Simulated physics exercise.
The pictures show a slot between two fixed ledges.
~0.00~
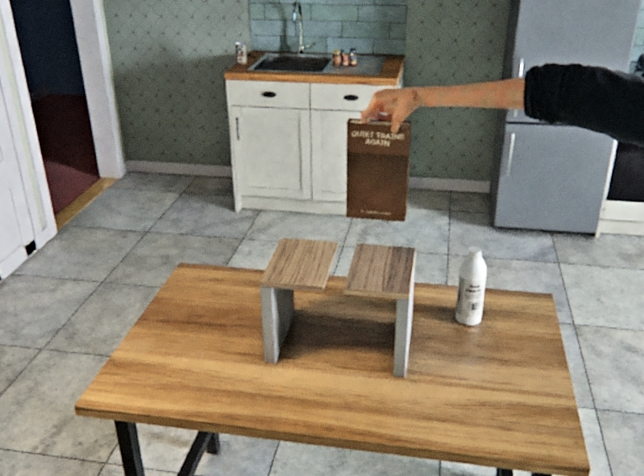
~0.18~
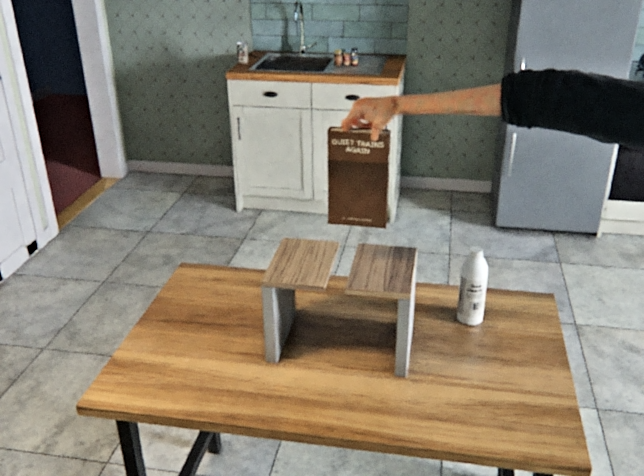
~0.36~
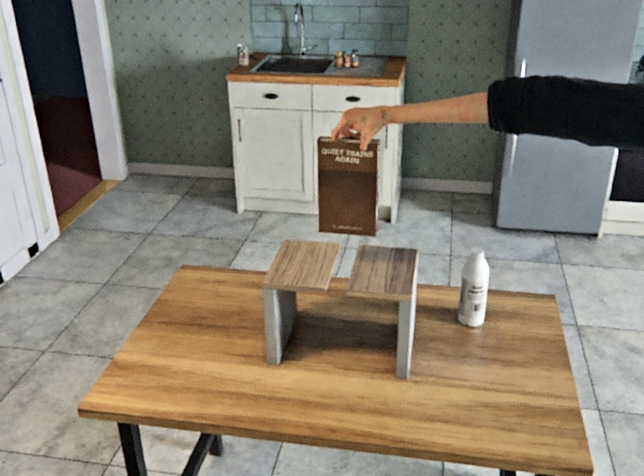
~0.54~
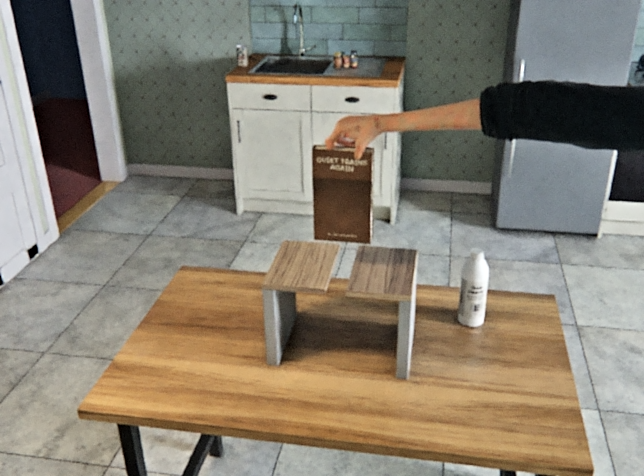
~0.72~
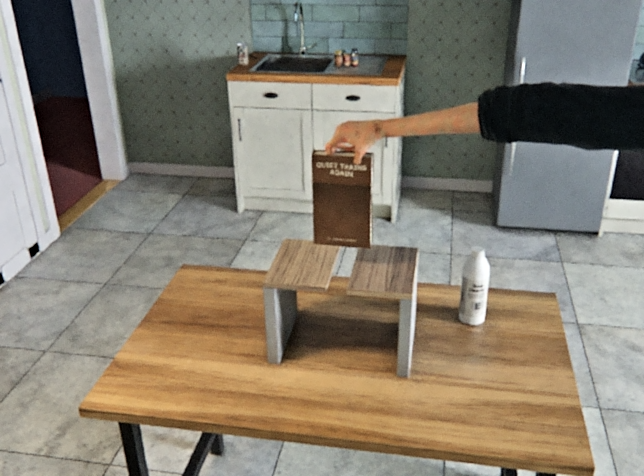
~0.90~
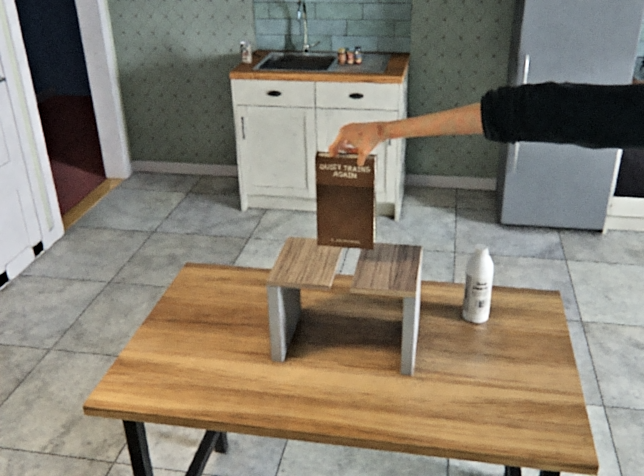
To begin with, an arm reaching in from the right holds a brown book upright by its top edge, beside two small raised platforms and a white bottle on a wooden table. The hand carries the book left and slightly down, then holds it still over the narrow gap between the platforms.
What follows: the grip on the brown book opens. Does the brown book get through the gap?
The book lodges.
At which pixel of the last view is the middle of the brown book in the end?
Around (346, 220).
After 1.10 s, brown book slid a little near (346, 219).
After 1.30 s, brown book resting near (345, 220).
At rest (1.9 s), moved from the start, brown book; white bottle in place. Seen from the same camera at the end, brown book near (346, 220). The book stays on top.
